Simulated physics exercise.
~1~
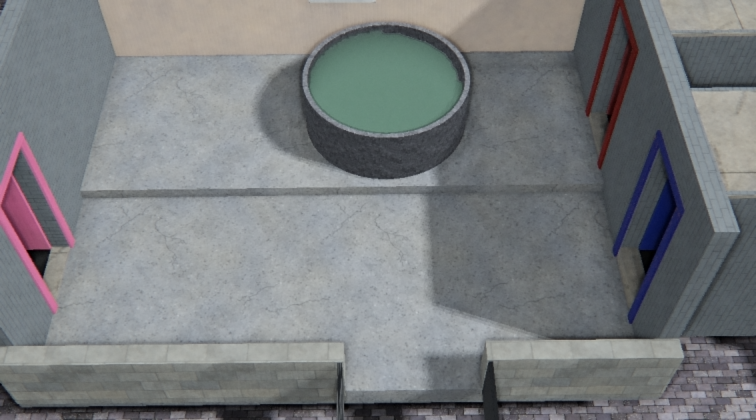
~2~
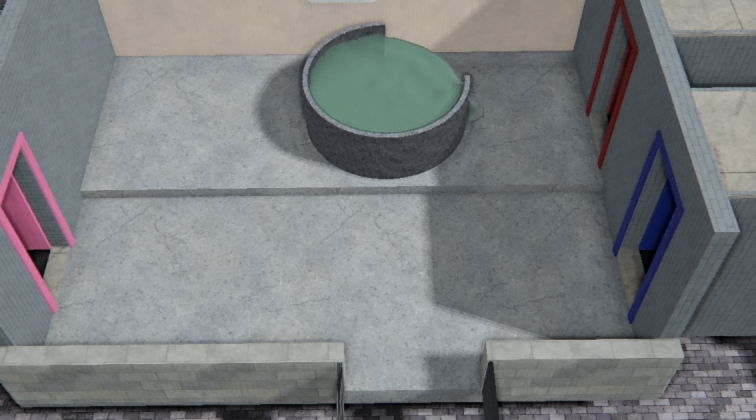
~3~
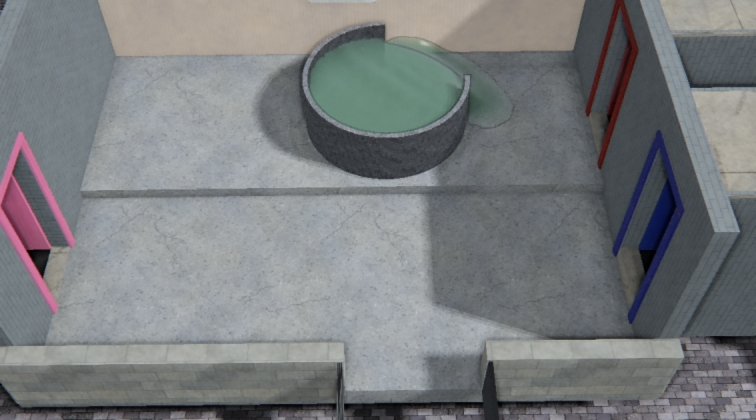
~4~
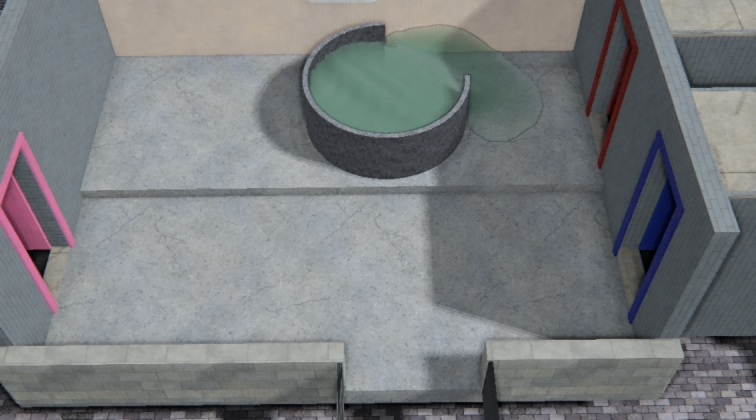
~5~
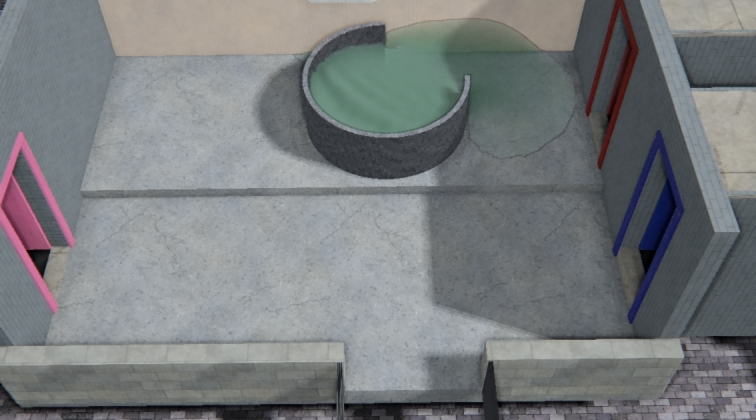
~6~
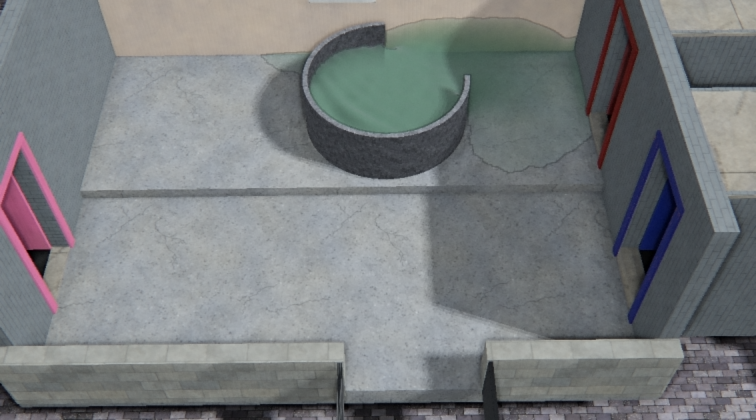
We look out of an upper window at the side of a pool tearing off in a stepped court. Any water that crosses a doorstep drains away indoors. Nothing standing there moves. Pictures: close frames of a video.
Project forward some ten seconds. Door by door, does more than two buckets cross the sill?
My prediction: The blue door will let through no more than two buckets; the red door will let through over two buckets; the pink door will let through over two buckets.
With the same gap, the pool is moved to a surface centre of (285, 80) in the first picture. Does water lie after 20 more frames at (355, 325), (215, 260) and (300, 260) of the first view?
Spot by spot, in the order asked: Untouched, untouched, untouched.
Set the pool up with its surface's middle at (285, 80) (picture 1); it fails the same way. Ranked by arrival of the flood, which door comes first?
Answer: The red-painted one.
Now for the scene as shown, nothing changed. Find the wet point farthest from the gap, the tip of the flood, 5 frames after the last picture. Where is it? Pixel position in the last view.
I'd point to (173, 59).
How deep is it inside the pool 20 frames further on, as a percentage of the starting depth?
My best guess is about 28 per cent.
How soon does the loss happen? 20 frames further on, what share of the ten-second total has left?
I'd estimate some 20 per cent.
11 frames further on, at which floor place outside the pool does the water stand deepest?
About (572, 54).
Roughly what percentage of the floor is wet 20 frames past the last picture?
I'd guess some 60 per cent.
A moment on, water covers 20 % of the floor; the blue door not reached, the red door under two buckets in, the pink door not reached.
Next, water covers 40 % of the floor; the blue door wet at the sill, nothing in, the red door over two buckets in, the pink door not reached.
Then, water covers 60 % of the floor; the blue door wet at the sill, nothing in, the red door over two buckets in, the pink door not reached.
Later, water covers 85 % of the floor; the blue door wet at the sill, nothing in, the red door far over two buckets in, the pink door wet at the sill, nothing in.
In the end, water covers 90 % of the floor; the blue door wet at the sill, nothing in, the red door far over two buckets in, the pink door far over two buckets in.
